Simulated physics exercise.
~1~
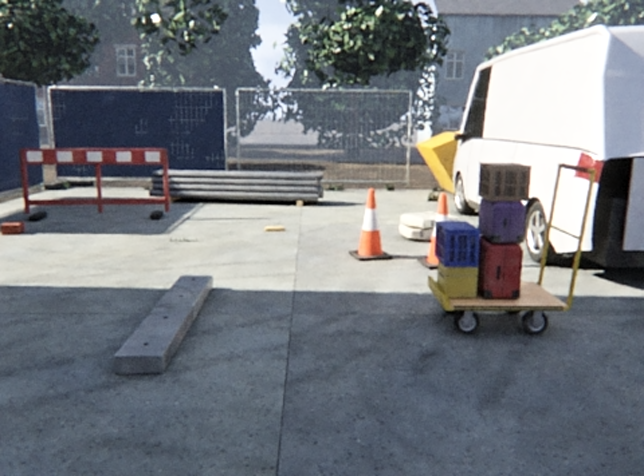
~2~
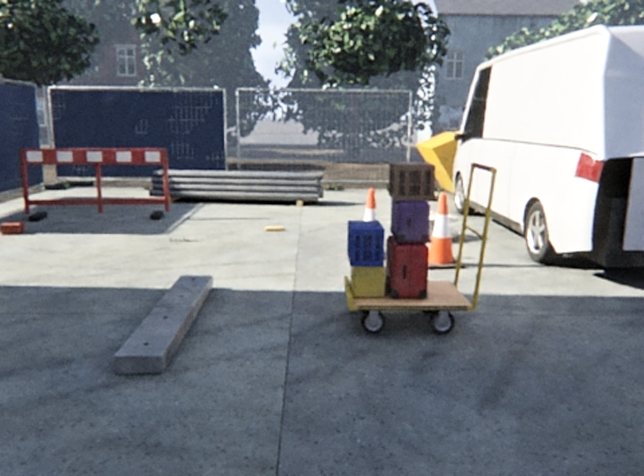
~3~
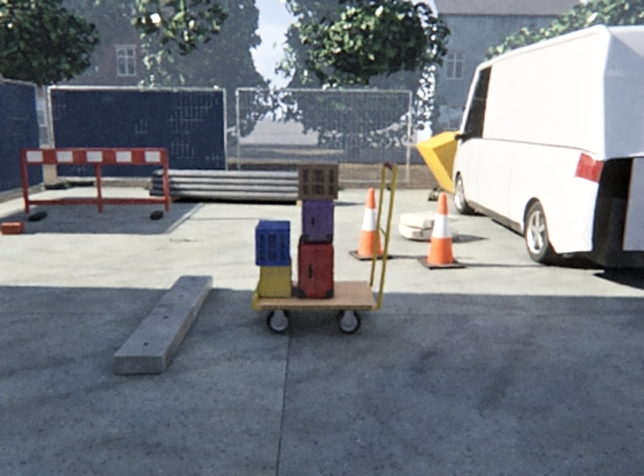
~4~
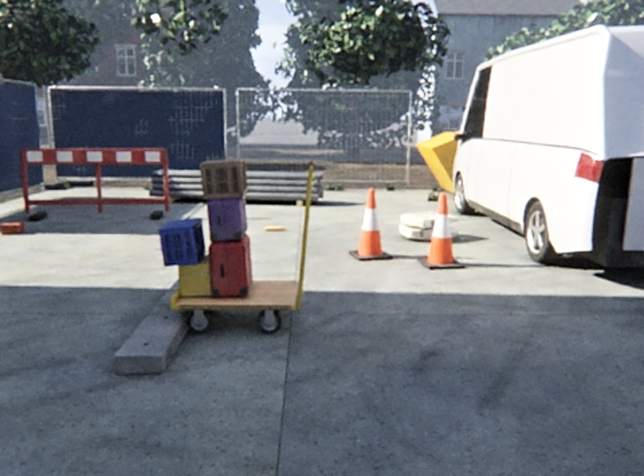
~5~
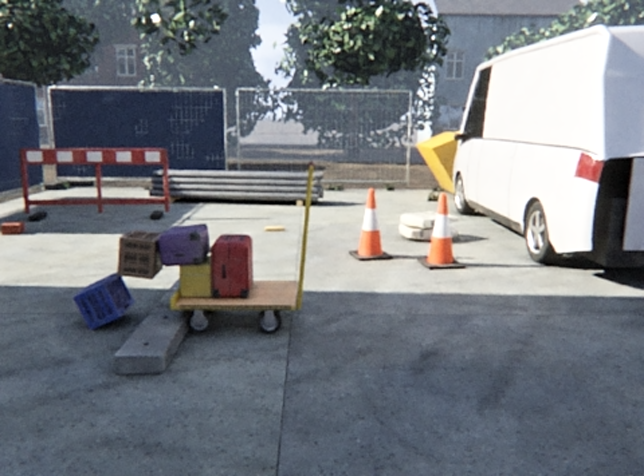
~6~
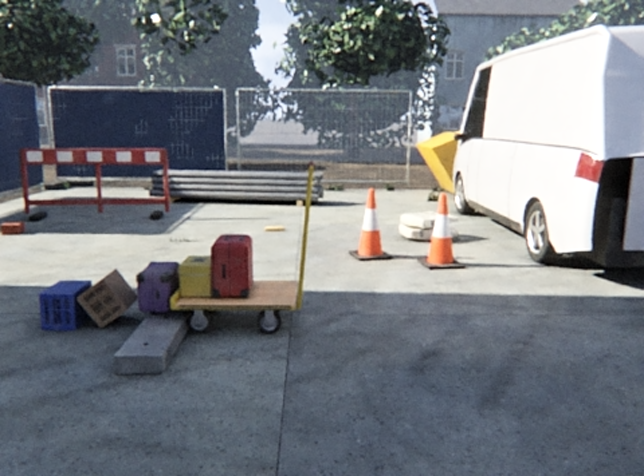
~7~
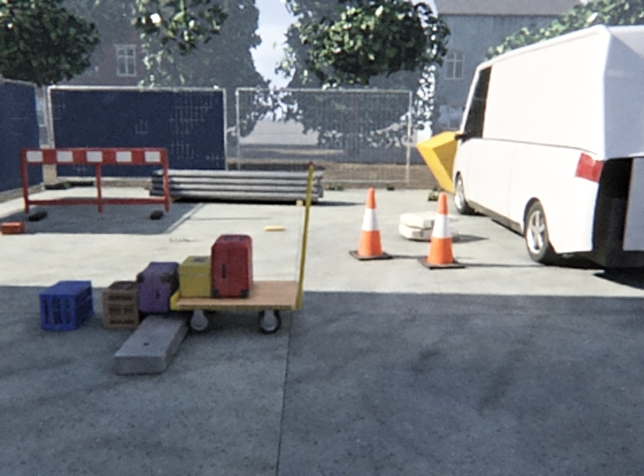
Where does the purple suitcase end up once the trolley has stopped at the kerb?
The purple suitcase flies off the left side of the trolley and comes to rest beyond its edge, between the brown crate and the yellow toolbox.
Trolley of stacked crates and cases rolling left, stopping at a kerb and spilling two crates and a purple suitcase.
